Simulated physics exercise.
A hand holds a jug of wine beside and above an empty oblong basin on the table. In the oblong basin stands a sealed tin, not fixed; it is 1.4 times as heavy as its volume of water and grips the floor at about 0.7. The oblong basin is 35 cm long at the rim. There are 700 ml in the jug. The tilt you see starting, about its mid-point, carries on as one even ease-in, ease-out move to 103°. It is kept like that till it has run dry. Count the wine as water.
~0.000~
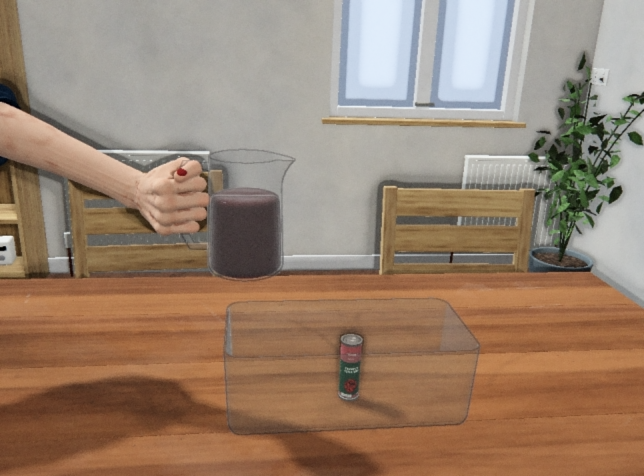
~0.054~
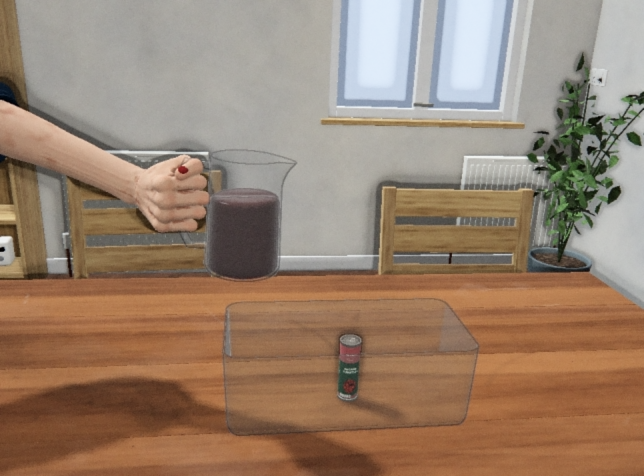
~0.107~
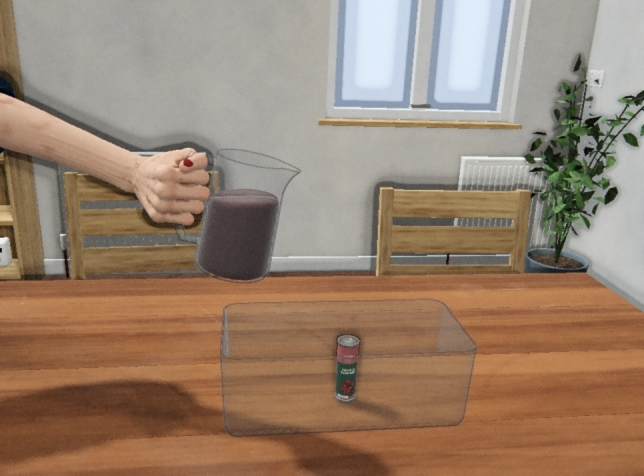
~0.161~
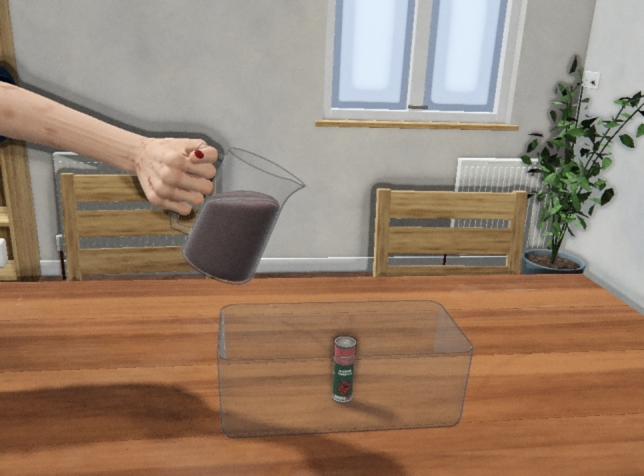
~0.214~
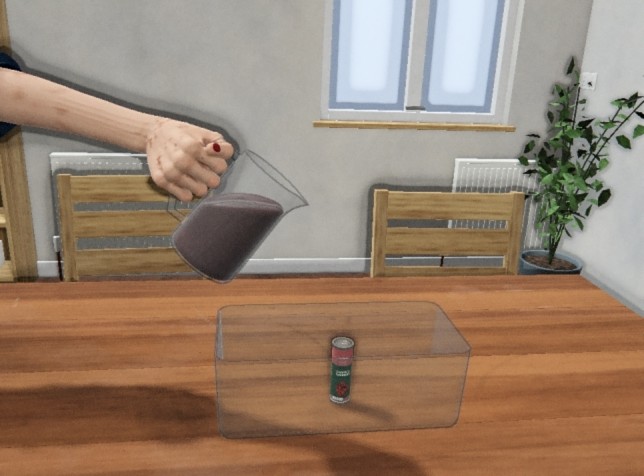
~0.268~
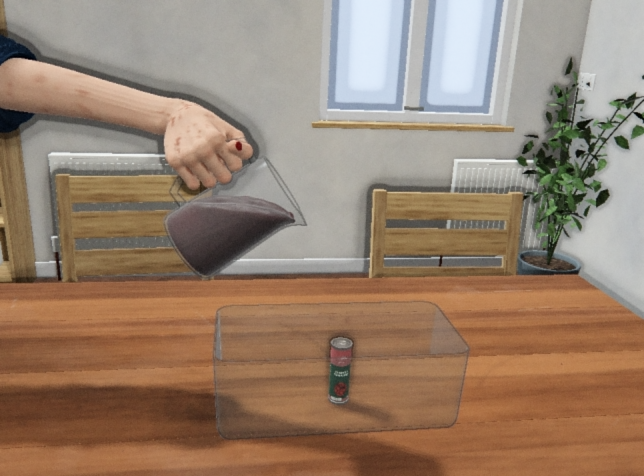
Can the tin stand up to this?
It remains upright.
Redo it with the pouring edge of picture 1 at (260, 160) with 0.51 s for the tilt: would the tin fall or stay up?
Then it falls.
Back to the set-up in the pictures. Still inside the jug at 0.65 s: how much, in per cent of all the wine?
About 32 per cent.
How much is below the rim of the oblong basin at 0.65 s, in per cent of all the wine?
Some 42 per cent.
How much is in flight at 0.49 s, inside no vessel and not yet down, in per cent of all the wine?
About 22 per cent.
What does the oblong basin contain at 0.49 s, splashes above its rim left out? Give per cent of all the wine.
Near 6 in a hundred.
Then, 0.49 s in, the tilt is 103° and 72 per cent is still to pour; the tin stands where it began.
Then, 0.65 s in, the tilt is 103° and 33 per cent is still to pour; the tin stands where it began.
Then, 0.82 s in, the tilt is 103° and 13 per cent is still to pour; the tin stands where it began.
Then, 1.01 s in, the tilt is 103° and 4 per cent is still to pour; the tin stands where it began.
Finally, the tin stands where it began.
